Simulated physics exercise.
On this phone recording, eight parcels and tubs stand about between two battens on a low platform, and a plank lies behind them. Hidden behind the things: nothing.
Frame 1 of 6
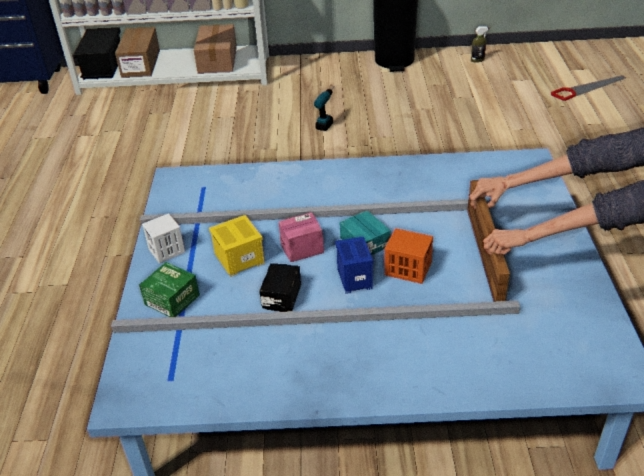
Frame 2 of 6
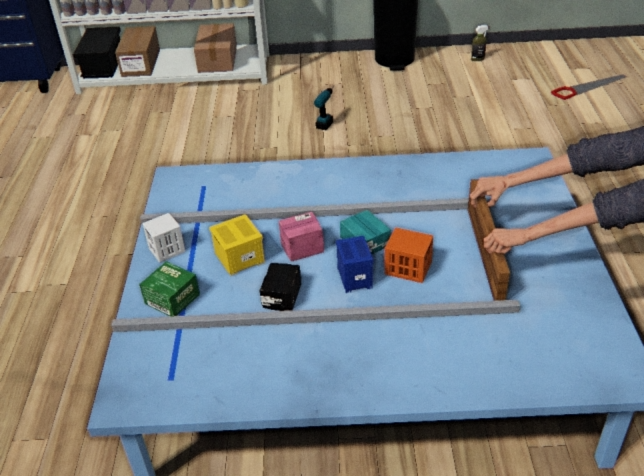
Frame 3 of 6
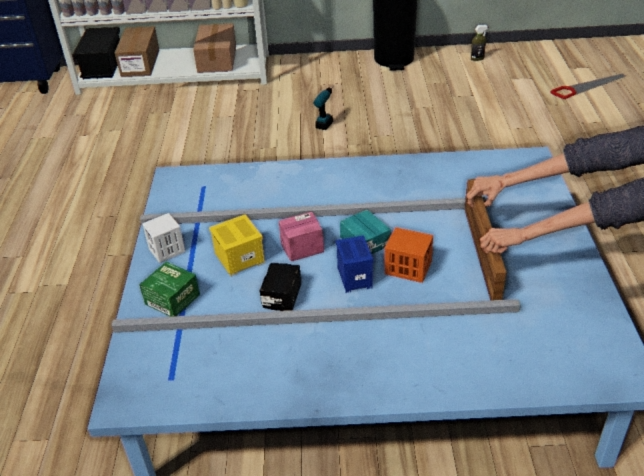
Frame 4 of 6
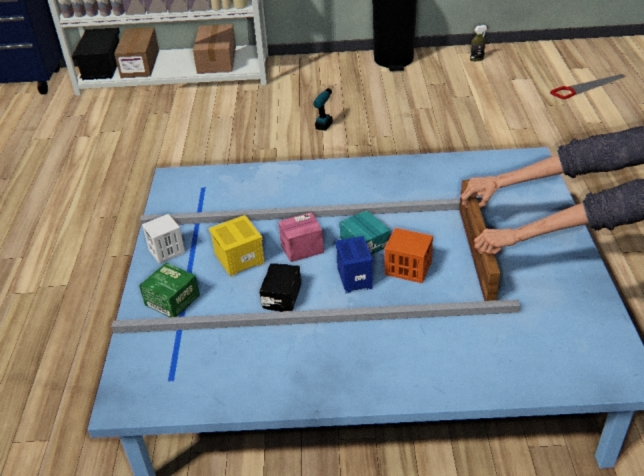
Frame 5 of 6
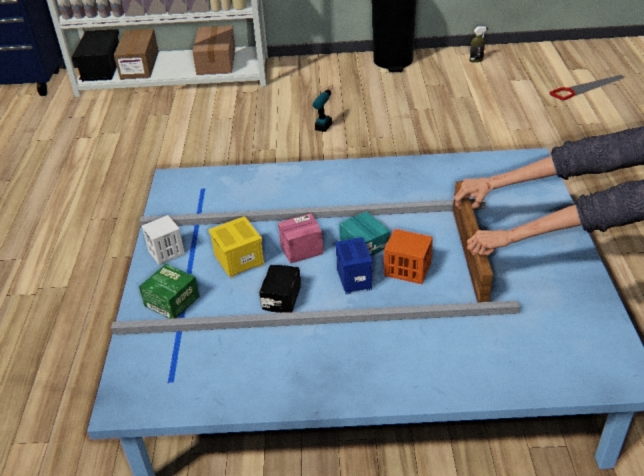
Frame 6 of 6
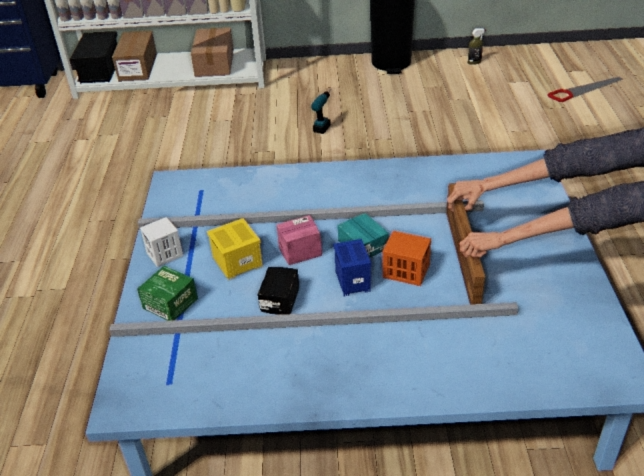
Two hands slide a wooden plank slightly left between two rails toward eight still boxes.
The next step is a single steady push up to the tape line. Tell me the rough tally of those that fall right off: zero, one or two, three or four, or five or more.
Tally: Three or four.
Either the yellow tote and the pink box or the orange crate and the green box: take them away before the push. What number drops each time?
Count: 2 (first case); 1 (second).
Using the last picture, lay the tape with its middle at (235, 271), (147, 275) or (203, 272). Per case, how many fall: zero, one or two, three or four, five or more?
Going through the places as listed, I'd say just one or two, then five or over, then three or four.
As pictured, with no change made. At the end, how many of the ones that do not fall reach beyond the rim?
Expected count: 2.
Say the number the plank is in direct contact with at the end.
At rest, 2 are in contact.
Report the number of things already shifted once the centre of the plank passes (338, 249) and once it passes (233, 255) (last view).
At the first place 5, at the second 8.
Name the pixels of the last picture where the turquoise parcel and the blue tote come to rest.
About (174, 241), and the other about (125, 287).
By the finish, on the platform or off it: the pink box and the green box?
Pink box still up, green box down.
Early on, none off yet; white crate at rest near (162, 242); green box at rest near (168, 294); yellow tote at rest near (235, 249).
A while later, none off yet; white crate at rest near (161, 242); green box travelled a little near (151, 295); yellow tote travelled about its own width near (189, 256).
Finally, the number that fall off is three or four; lost, black parcel, yellow tote, green box and white crate.
